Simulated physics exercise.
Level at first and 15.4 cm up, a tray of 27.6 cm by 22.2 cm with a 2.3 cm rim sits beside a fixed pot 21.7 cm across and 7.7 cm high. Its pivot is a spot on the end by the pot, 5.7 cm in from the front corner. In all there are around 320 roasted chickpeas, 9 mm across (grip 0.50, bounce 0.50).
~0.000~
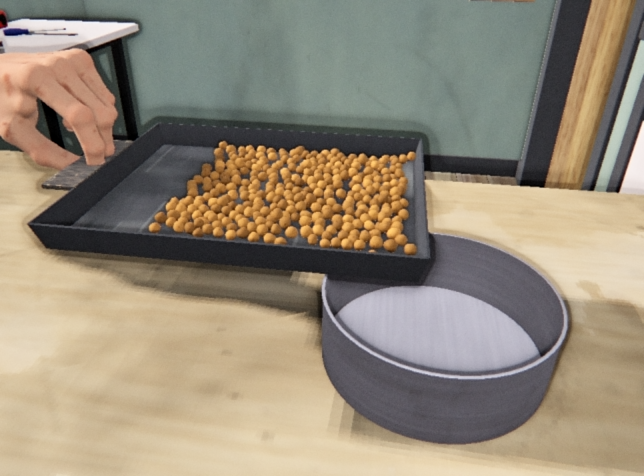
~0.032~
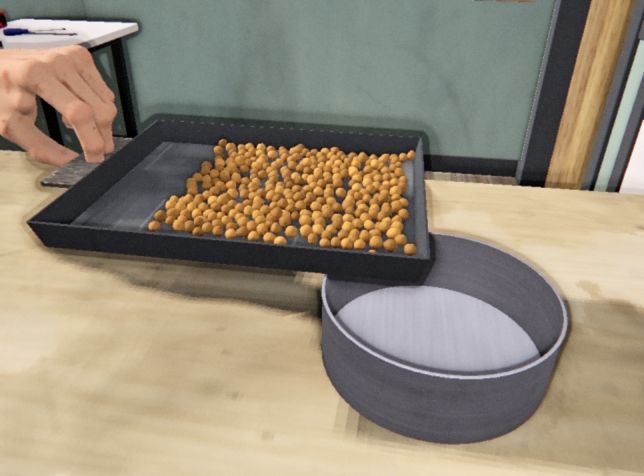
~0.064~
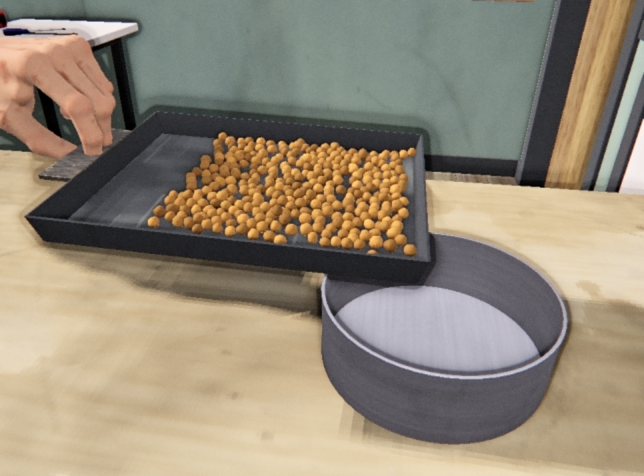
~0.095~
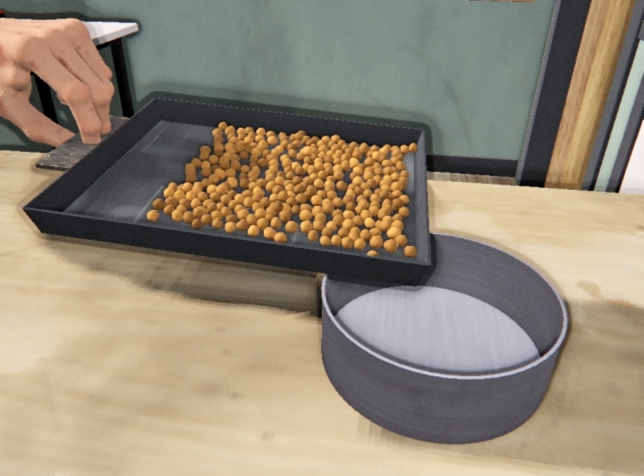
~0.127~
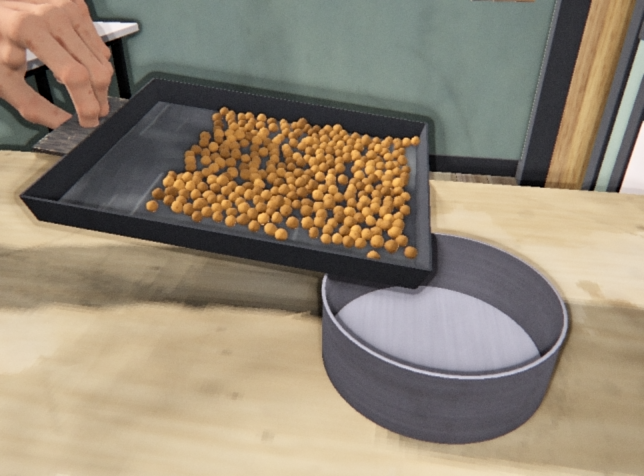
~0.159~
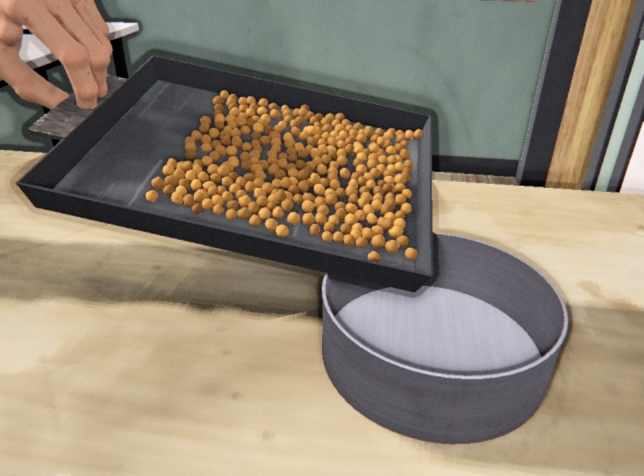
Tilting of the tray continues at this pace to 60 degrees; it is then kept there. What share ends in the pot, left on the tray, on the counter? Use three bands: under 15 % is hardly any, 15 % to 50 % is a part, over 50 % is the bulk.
Shares - pot: Hardly any; tray: The bulk; counter: A part.
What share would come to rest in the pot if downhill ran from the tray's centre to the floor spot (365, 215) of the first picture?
My best guess is some 15 per cent.
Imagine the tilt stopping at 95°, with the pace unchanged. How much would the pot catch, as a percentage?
Around 40 in a hundred.
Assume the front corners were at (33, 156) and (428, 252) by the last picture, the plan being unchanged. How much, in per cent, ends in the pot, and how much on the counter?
The pot gets 5 and the counter 0.
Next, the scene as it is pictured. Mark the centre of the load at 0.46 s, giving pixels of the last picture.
Approx. (361, 159).
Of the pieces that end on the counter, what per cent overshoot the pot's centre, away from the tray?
Some 70 per cent.
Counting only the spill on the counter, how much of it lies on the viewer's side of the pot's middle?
Some 100 per cent.
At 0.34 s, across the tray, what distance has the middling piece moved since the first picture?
Displacement on the tray: About 1 cm.
After 0.34 s, tilt 38 degrees; the tray holds 100 %, the pot 0 %.
After 0.46 s, tilt 54 degrees; the tray holds 100 %, the pot 0 %.
After 0.71 s, tilt 60 degrees; the tray holds 90 %, the pot 0 %.
At rest (1.7 s), pot 5 %, tray 75 %, counter 20 %.
